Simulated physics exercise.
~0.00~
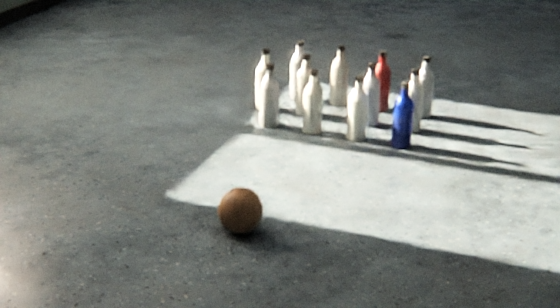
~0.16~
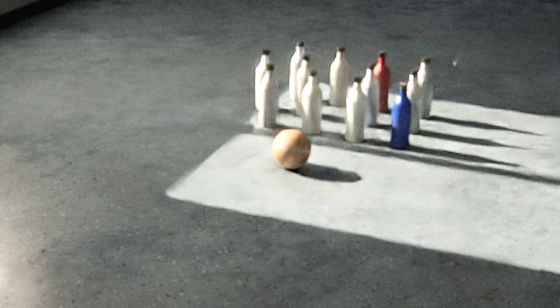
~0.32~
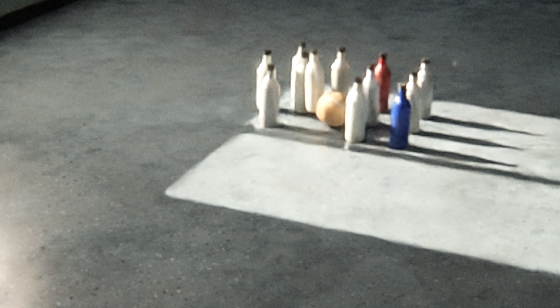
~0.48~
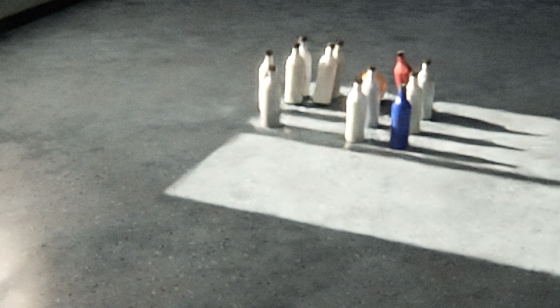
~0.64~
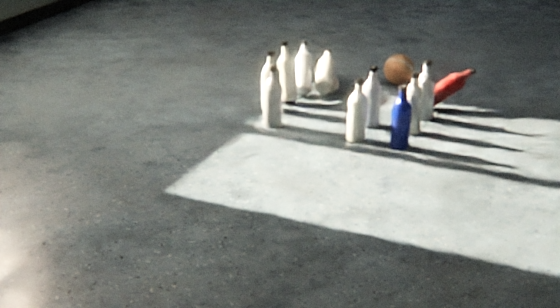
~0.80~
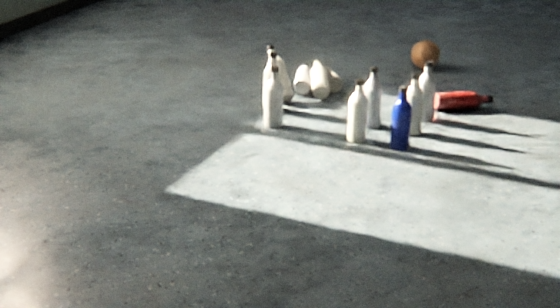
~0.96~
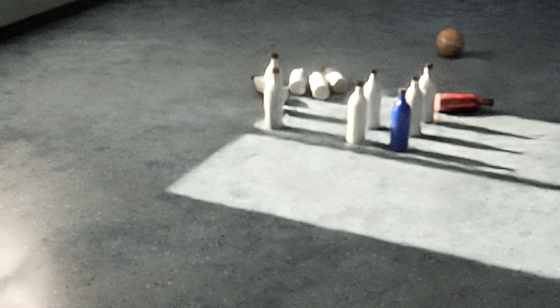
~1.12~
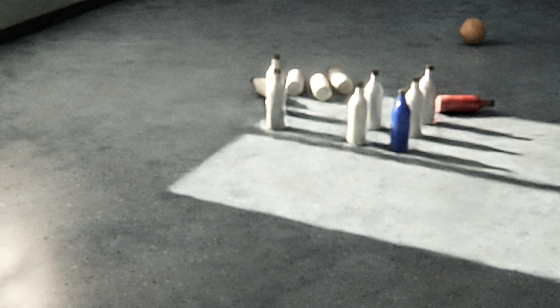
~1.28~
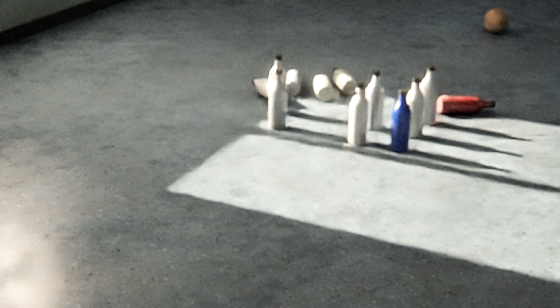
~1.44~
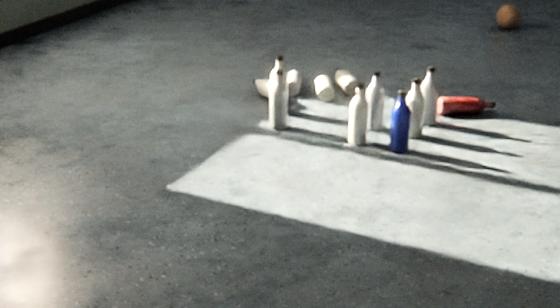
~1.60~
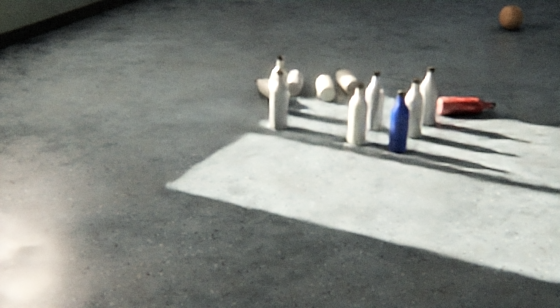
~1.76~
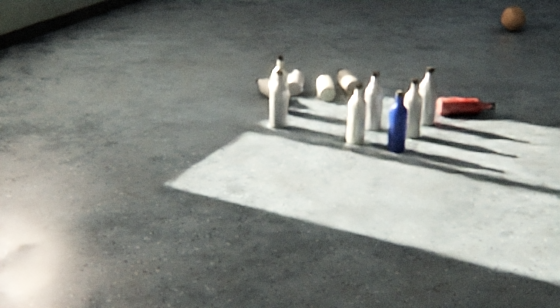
Ball rolling into standing white, red and blue bottles, toppling the red and several white ones, then rolling away behind them.
